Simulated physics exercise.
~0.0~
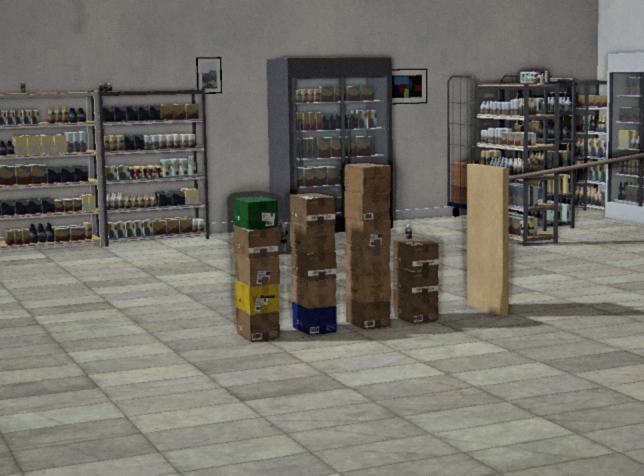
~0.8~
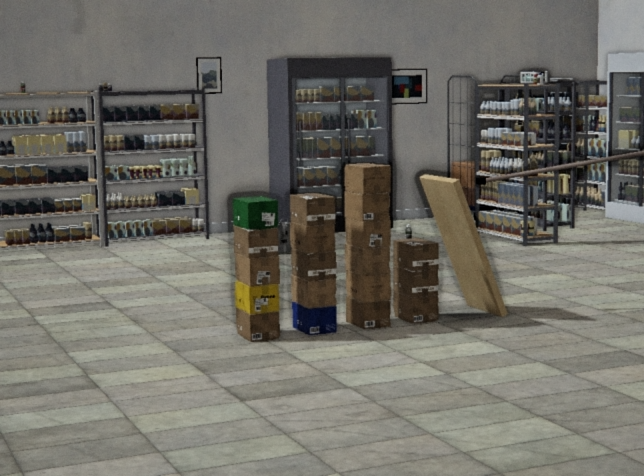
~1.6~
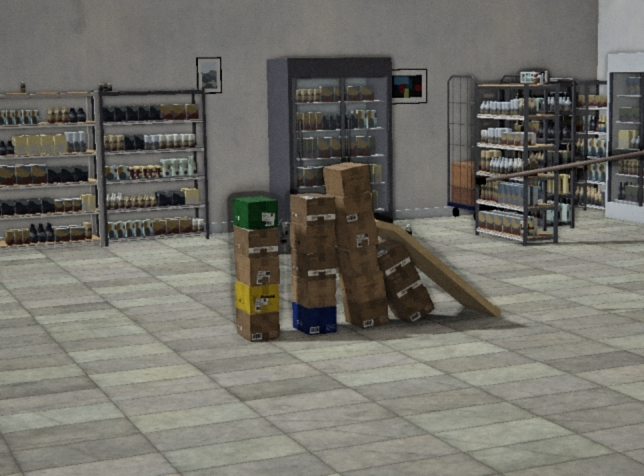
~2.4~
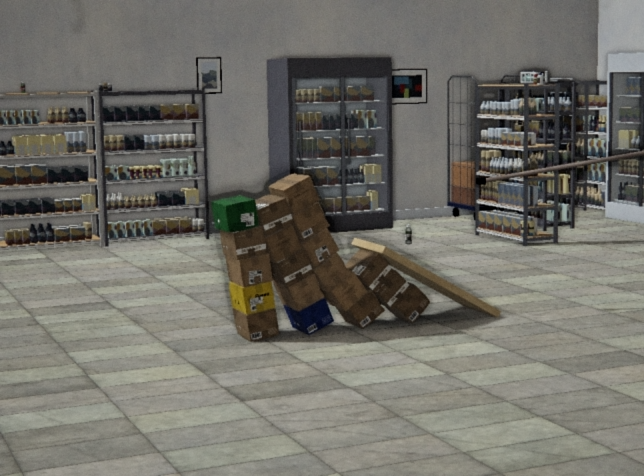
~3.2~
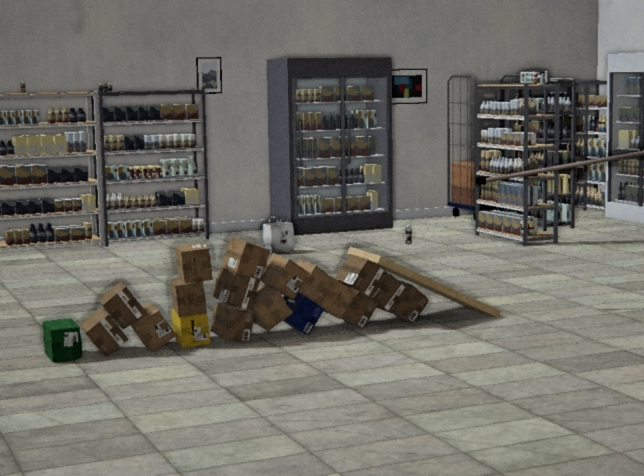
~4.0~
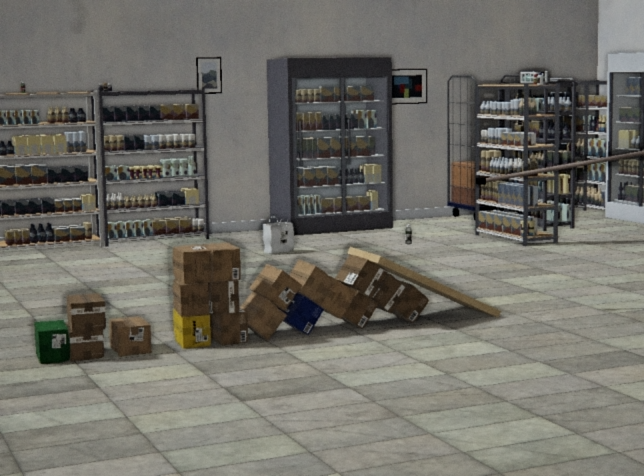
Four stacks of brown cardboard parcels stand in a row on the pale tiled floor of a shop, seen from a fixed, slightly raised view, with a green parcel topping the left stack, a yellow one lower in it, and a blue one at the foot of the next. Shelves of goods and a glass-fronted cooler line the grey wall behind. An upright tan board at the right tips left and strikes the shortest stack. The stacks topple leftward in turn. Finally the board rests slanted on fallen parcels, the yellow parcel lies on its side, and the green one lies far left.
